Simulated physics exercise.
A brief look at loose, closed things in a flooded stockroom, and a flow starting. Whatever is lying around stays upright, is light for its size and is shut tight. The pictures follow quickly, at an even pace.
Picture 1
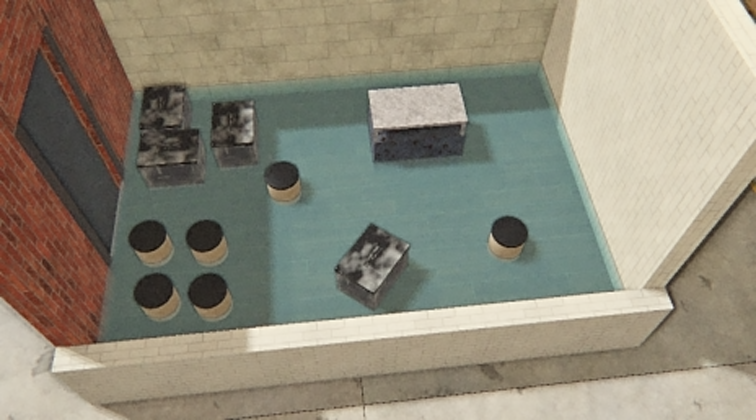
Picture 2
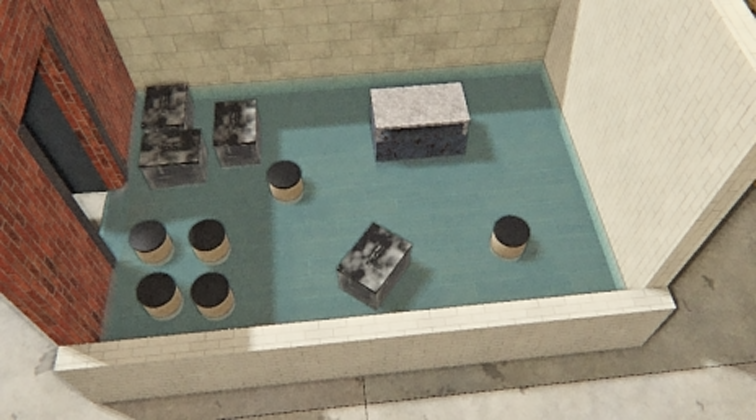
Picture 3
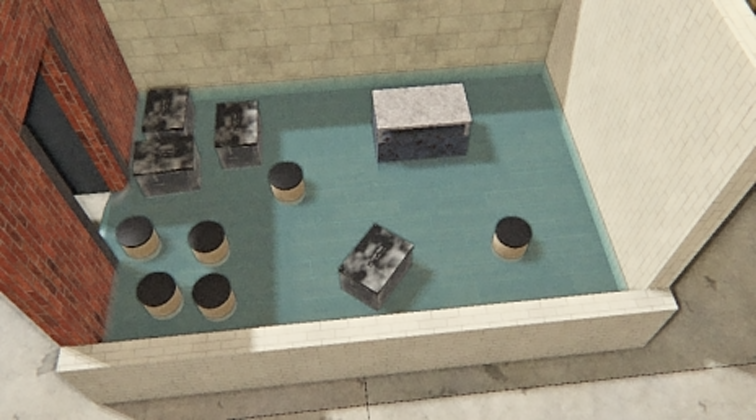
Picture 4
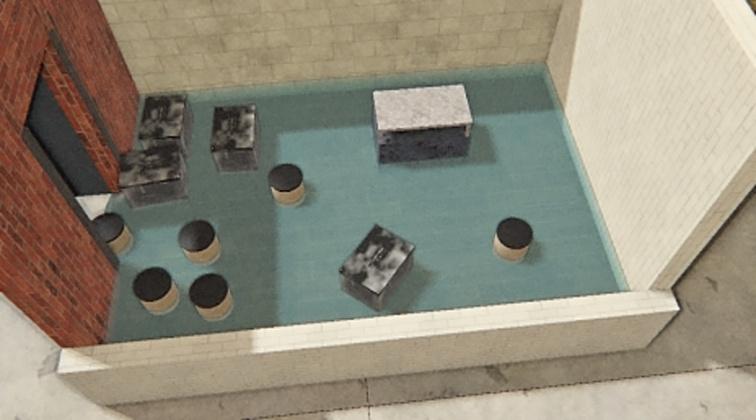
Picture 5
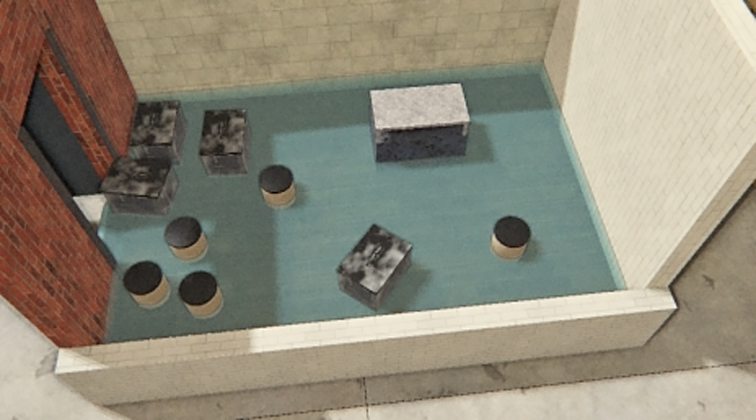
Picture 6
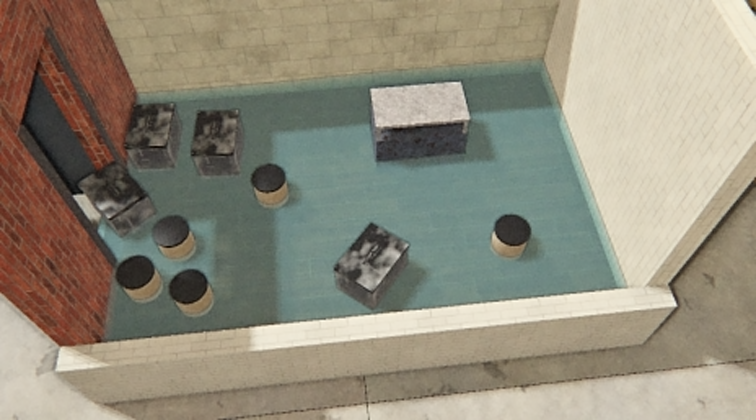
Dark-topped blocks and round tubs floating in a flooded, walled room began drifting left after an opening appeared in the brick wall; one tub went out of sight there, and a block followed toward it.
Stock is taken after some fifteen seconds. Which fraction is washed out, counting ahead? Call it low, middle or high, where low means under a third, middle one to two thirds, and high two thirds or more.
High.
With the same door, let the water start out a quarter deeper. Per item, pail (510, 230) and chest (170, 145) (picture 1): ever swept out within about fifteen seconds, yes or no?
So, for the first: Held back, and for the second: Escapes the room.
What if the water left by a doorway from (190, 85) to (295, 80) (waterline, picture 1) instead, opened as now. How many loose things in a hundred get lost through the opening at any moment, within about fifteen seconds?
Roughly 60 per cent.
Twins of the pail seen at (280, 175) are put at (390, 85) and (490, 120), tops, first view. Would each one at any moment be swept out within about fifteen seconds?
First one does not escape, second one does not escape.
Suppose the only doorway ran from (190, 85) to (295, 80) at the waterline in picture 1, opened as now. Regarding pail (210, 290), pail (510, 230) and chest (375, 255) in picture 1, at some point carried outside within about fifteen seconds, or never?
Outcome by item: Retained / retained / retained.
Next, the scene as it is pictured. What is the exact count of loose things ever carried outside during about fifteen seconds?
Counting them up gives 8.
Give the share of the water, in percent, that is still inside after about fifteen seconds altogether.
Near 56 per cent.
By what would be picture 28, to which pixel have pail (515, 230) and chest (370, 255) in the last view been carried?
(437, 243) and (220, 263), roughly.
A moment on, 2 of 10 are out; 8 afloat.
Next, 6 of 10 are out; 4 afloat.
Later, 8 of 10 are out; 2 afloat.
In the end, 8 of 10 are out; 2 afloat.
